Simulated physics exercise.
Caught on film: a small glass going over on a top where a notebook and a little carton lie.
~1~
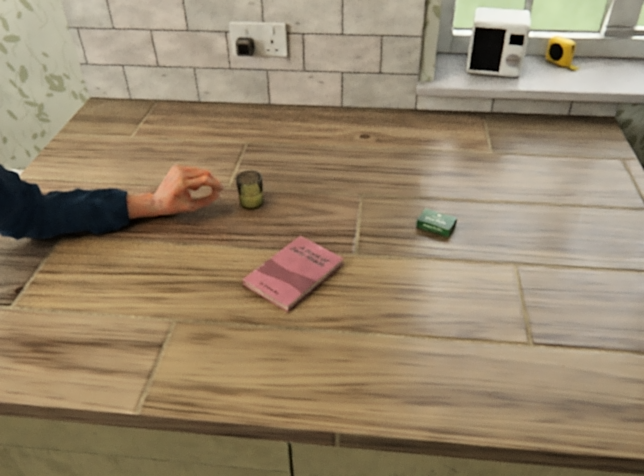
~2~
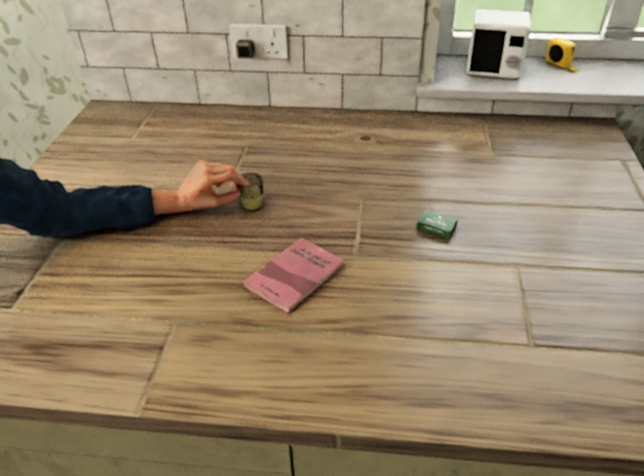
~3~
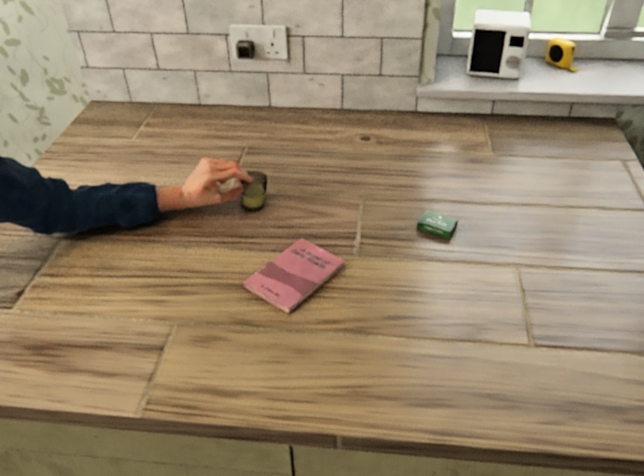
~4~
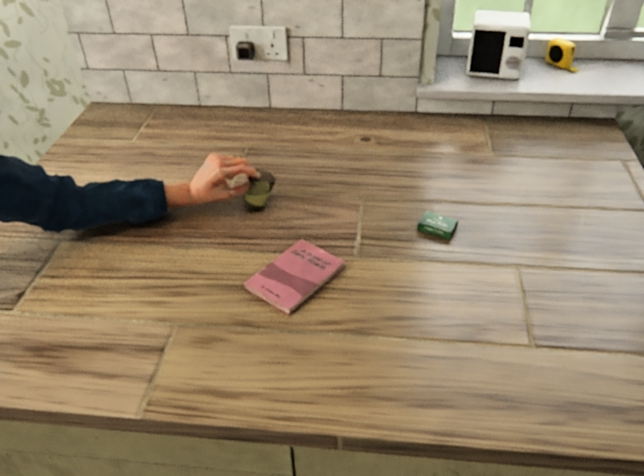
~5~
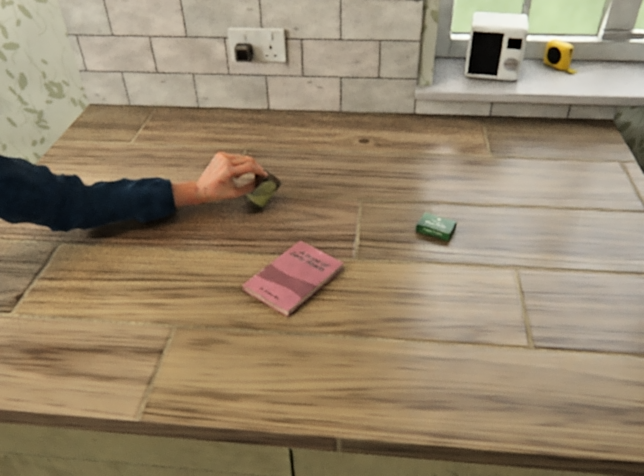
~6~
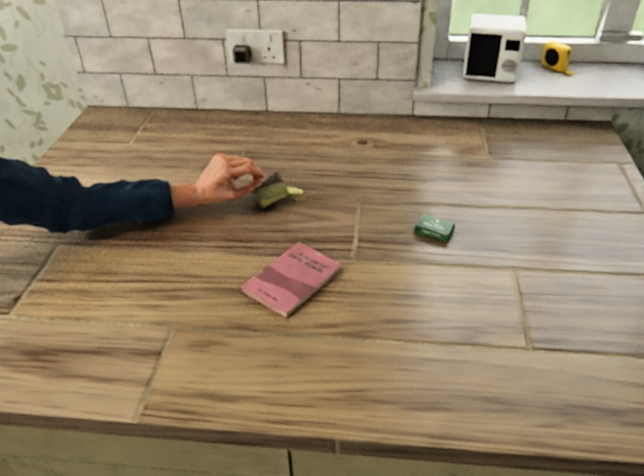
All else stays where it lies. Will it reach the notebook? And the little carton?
The notebook is missed by the spill, and as for the little carton, it is missed by the spill.
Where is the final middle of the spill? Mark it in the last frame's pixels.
The centre settles near (353, 181) in the last view.
A moment on, the puddle covers about as much as a saucer; the notebook is untouched; the little carton is untouched.
Further on, the puddle covers about as much as a plate; the notebook is untouched; the little carton is untouched.
When it is over, the puddle covers about as much as a plate; the notebook is untouched; the little carton is untouched.
